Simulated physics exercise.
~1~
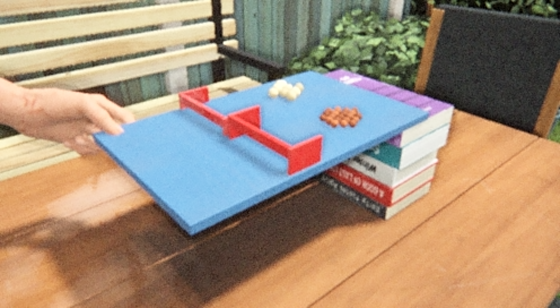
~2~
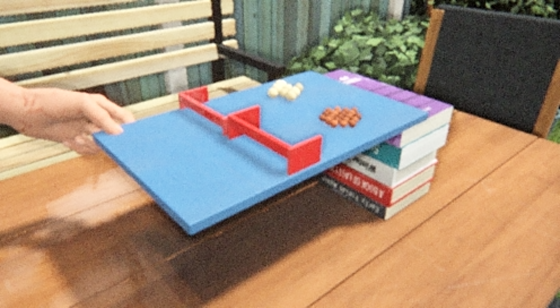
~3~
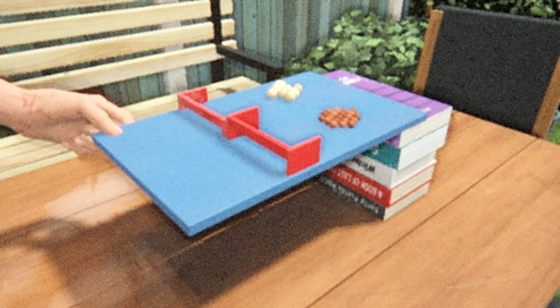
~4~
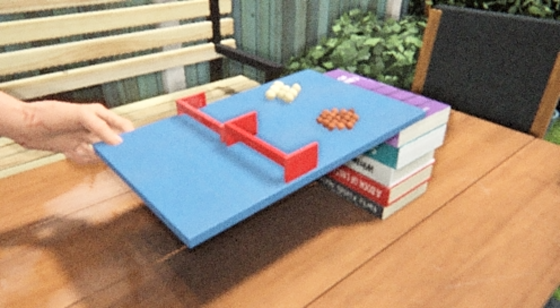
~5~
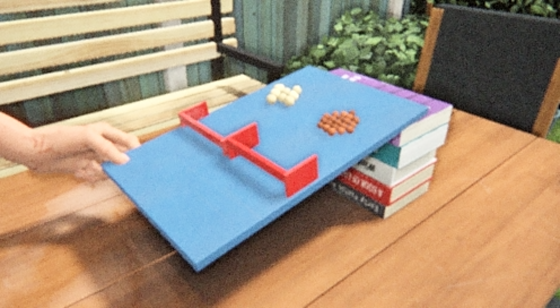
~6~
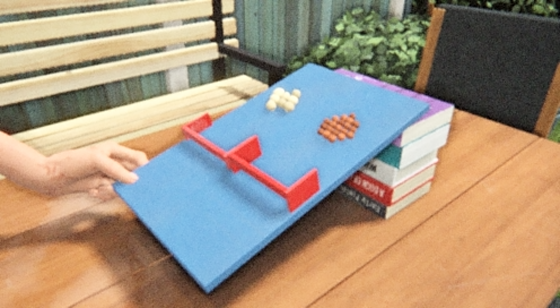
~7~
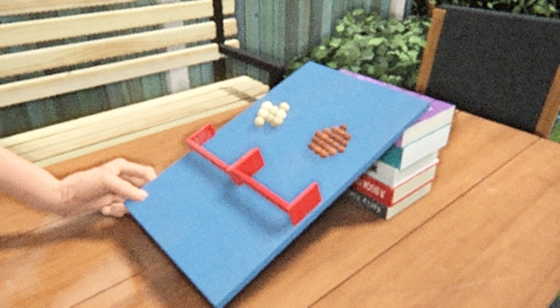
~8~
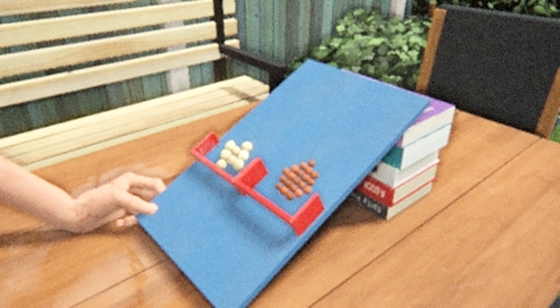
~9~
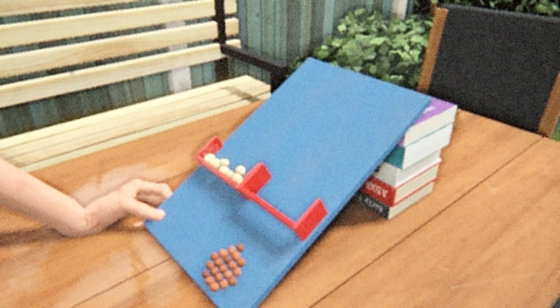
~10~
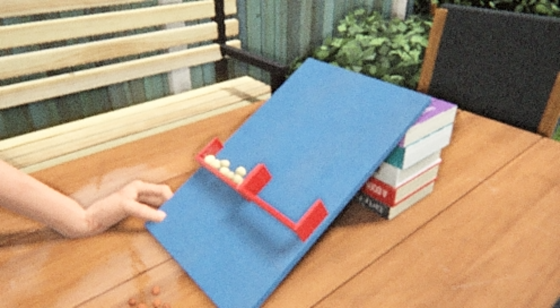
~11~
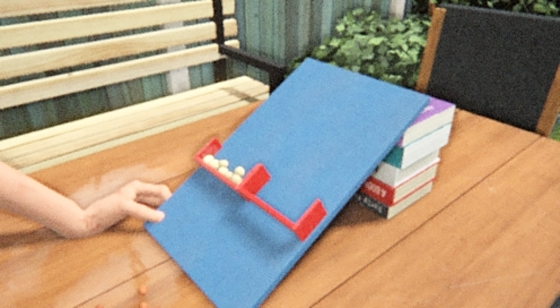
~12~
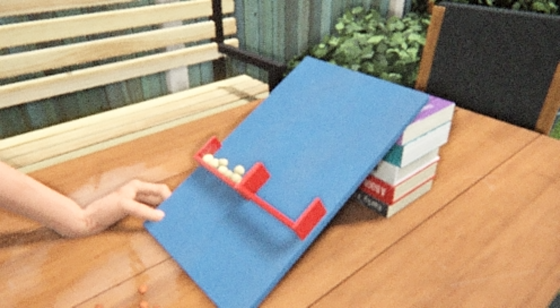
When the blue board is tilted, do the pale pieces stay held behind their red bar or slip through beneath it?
The pale pieces stay held, gathered behind their red bar. The reddish-brown pieces are the ones that slip under theirs and slide off down the board.
